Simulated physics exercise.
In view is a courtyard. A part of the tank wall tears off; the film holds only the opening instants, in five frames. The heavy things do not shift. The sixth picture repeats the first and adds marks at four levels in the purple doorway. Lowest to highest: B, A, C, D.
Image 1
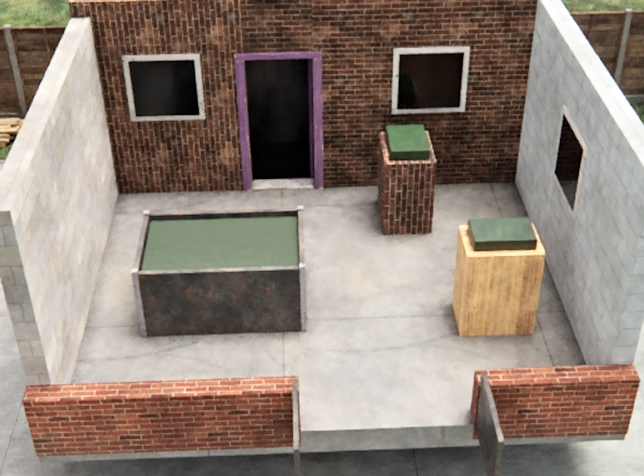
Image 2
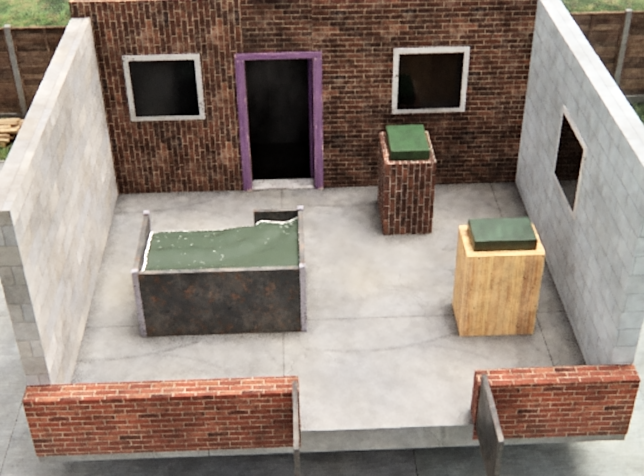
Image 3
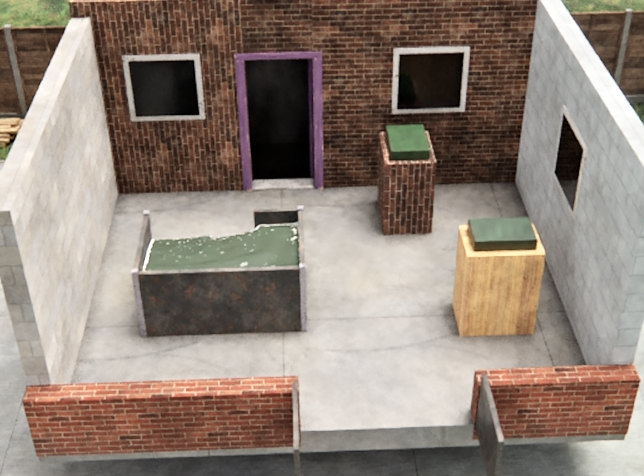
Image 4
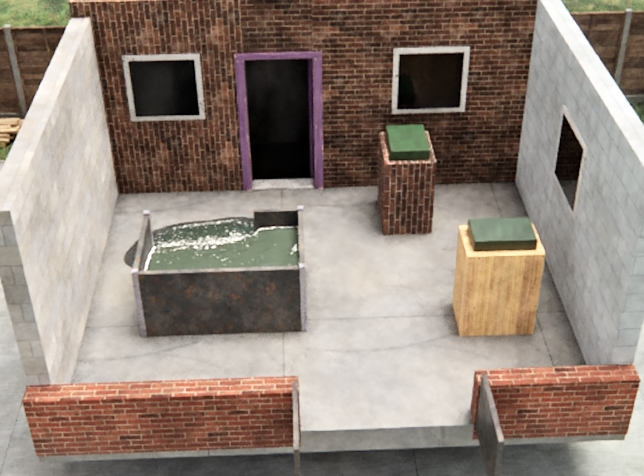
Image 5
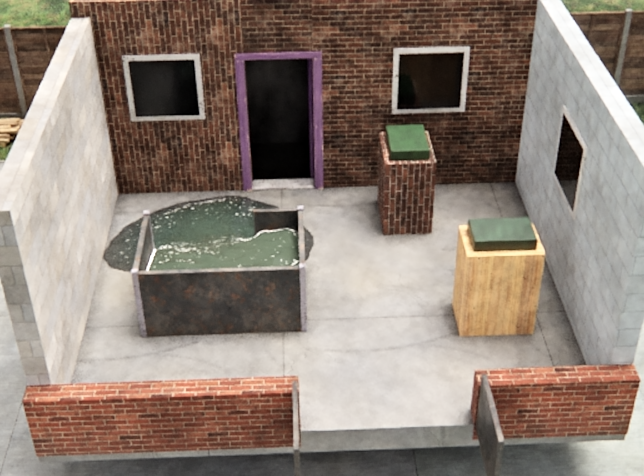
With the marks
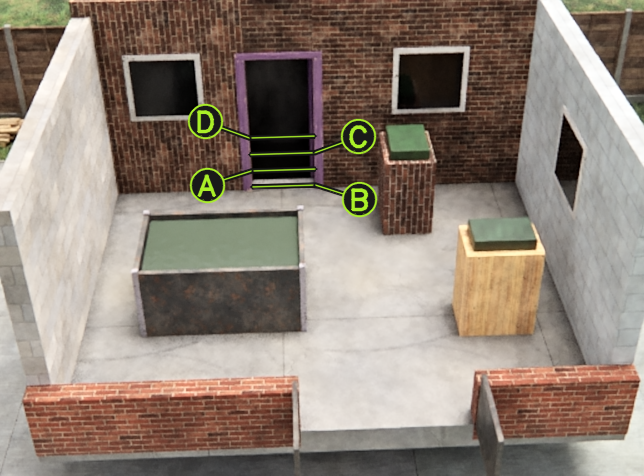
Green water sloshes in a dark tank, then spills over the courtyard floor behind it.
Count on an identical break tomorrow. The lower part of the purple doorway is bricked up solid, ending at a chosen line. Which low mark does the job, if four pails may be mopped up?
Mark A just does it.
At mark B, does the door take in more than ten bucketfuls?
Yes, it does.
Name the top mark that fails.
B.
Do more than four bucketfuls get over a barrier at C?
No, that is safe.
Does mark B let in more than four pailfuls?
Yes.
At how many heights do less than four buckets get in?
Three.
In lime, A at (283, 170); B at (283, 185); C at (282, 153); D at (281, 137); from the bottom up B, A, C, D.
For mark A, a splash gets over, under a bucket.
For mark B, dozens of bucketfuls pour in.
For mark C, nothing gets over.
For mark D, nothing gets over.
